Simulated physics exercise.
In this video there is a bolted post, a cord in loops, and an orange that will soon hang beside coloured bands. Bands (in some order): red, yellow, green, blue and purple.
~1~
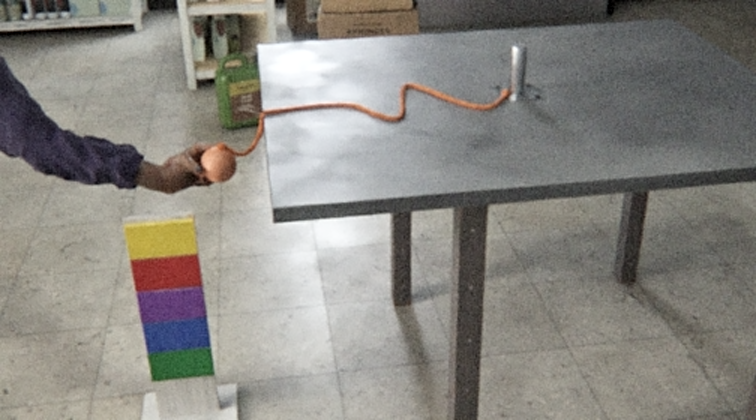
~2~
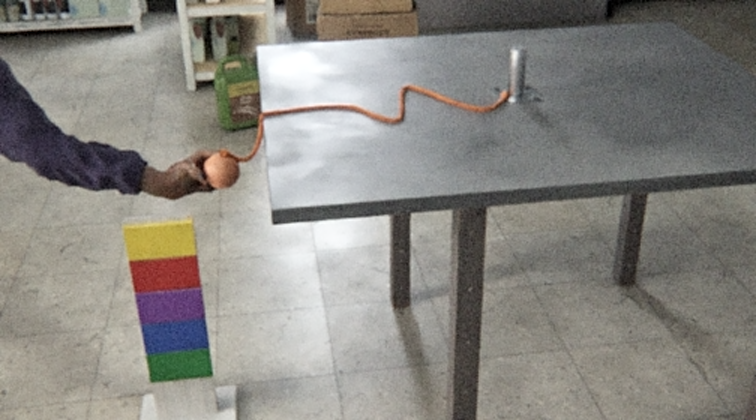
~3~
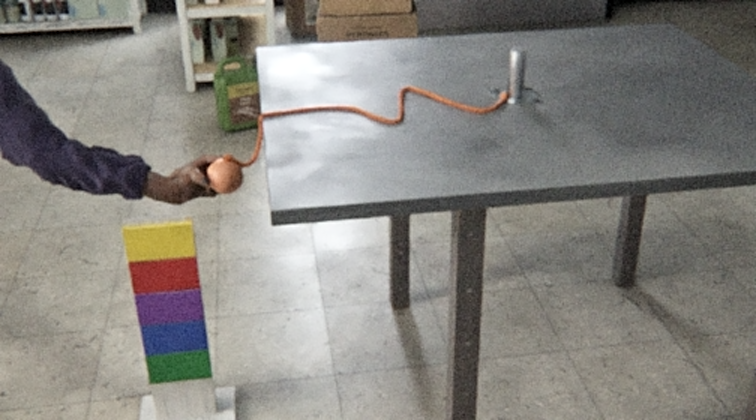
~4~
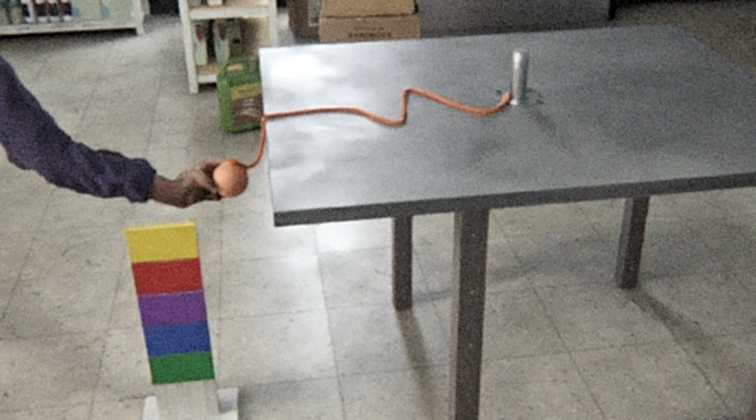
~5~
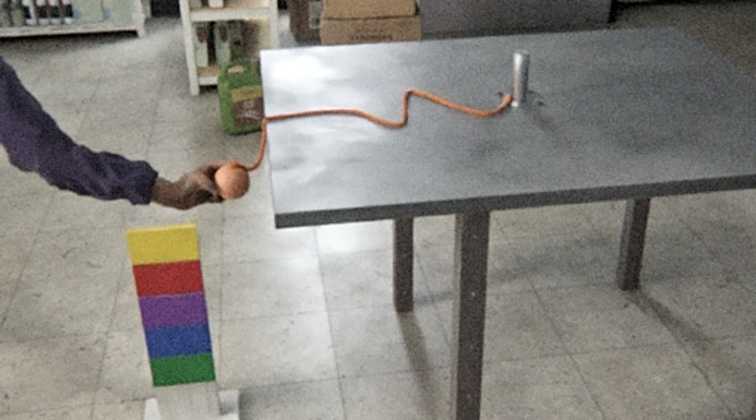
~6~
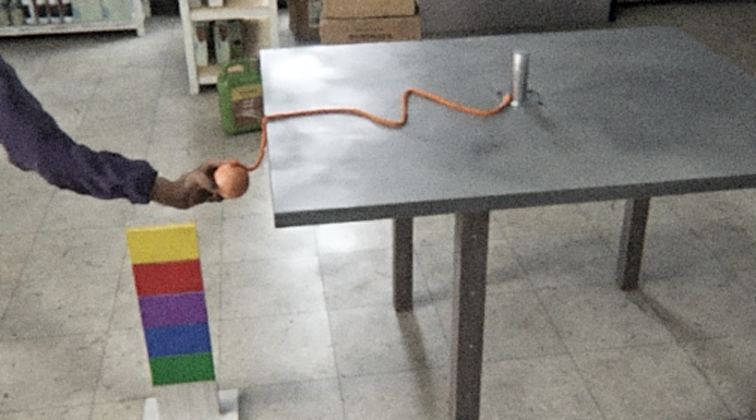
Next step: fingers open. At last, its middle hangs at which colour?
At blue.
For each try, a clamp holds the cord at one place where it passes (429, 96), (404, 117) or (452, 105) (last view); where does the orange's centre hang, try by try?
Expect roughly (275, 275) for the first, (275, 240) for the second and (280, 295) for the third.
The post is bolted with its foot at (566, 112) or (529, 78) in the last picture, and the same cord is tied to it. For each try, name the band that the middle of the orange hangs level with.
Answer, in order: Purple, purple.
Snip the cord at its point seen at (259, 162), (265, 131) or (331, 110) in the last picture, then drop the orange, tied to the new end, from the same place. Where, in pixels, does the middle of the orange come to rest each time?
Taking the tries in order gives (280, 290), (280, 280) and (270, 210).
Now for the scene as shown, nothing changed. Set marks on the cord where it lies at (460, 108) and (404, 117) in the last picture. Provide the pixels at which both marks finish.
One finishes at (432, 105) and the other at (290, 117).
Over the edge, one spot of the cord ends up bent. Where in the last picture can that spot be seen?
The bit in question sits close to (392, 124).
Early on, orange near (250, 329); level with blue.
Midway, orange near (301, 307); level with blue.
Near the end, orange near (273, 325); level with blue.
Finally, orange near (283, 323); level with blue. The cord holds its middle at blue.
